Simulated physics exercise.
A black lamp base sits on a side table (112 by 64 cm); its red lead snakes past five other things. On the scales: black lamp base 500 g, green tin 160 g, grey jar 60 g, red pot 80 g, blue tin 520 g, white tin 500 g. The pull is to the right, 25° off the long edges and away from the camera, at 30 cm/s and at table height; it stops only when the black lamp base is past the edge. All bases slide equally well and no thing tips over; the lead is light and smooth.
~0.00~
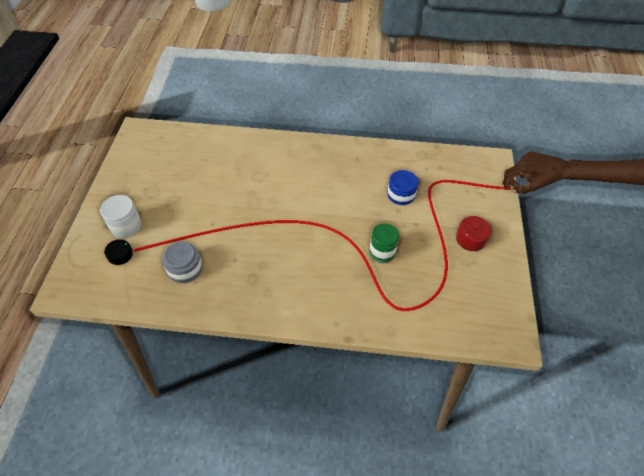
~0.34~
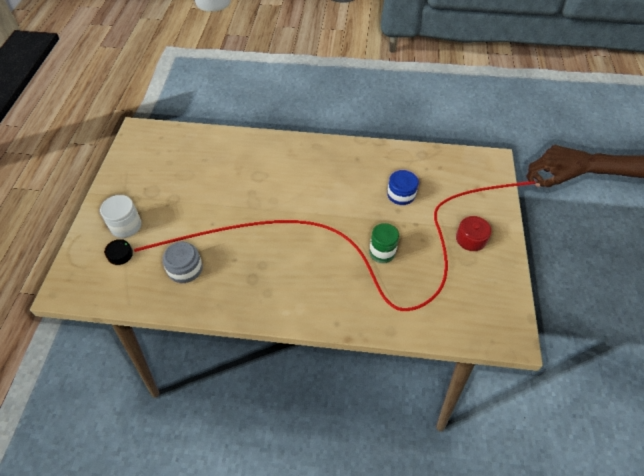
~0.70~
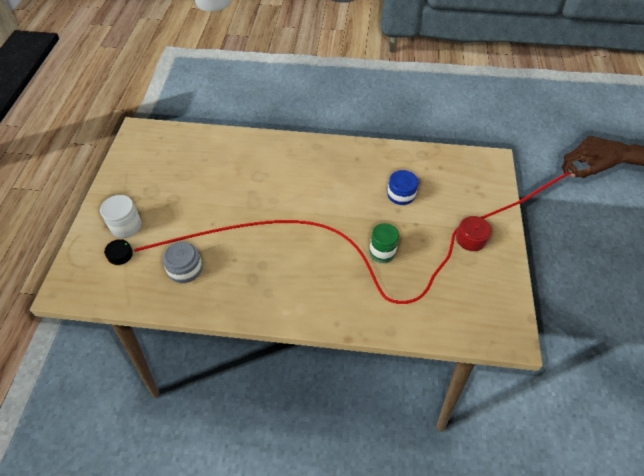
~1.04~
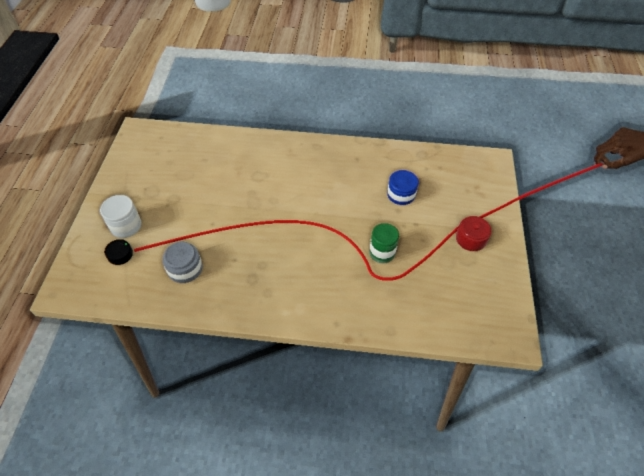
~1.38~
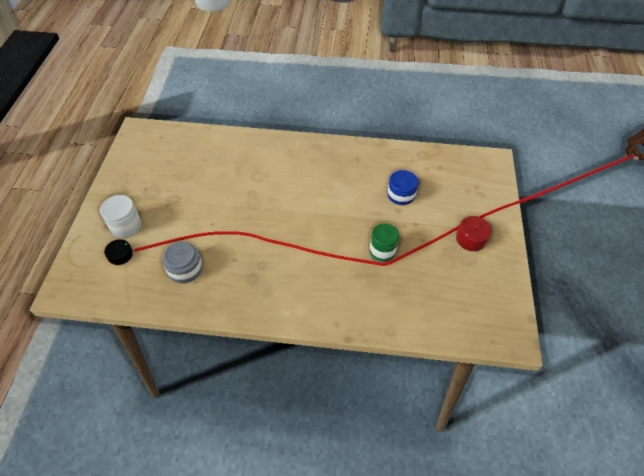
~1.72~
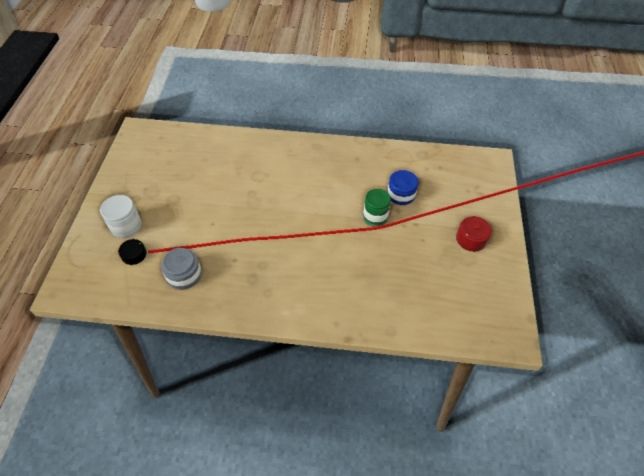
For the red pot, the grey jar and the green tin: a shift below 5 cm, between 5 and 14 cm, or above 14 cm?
In order: The red pot stays in the low band; the grey jar stays in the low band; the green tin ends far away.
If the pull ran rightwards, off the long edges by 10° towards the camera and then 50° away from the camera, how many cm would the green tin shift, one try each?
In turn about 4 cm, 22 cm.
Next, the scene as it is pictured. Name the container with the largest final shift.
The green tin.
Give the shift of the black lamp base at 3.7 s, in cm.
Some 64 cm.
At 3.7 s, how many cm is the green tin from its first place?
Some 18 cm.
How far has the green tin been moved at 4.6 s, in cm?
About 18 cm.
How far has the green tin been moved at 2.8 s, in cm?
About 16 cm.
At 2.8 s, the black lamp base has slid 36 cm. Moved, green tin 17 cm, grey jar 2 cm.
At 3.7 s, the black lamp base has slid 63 cm. Moved, green tin 18 cm, grey jar 2 cm.
At 4.6 s, the black lamp base has slid 91 cm. Moved, green tin 18 cm, grey jar 2 cm.
At 5.4 s, the black lamp base is off the top. Moved, green tin 18 cm at (378, 174), grey jar 2 cm at (178, 260), red pot 0 cm at (477, 225).
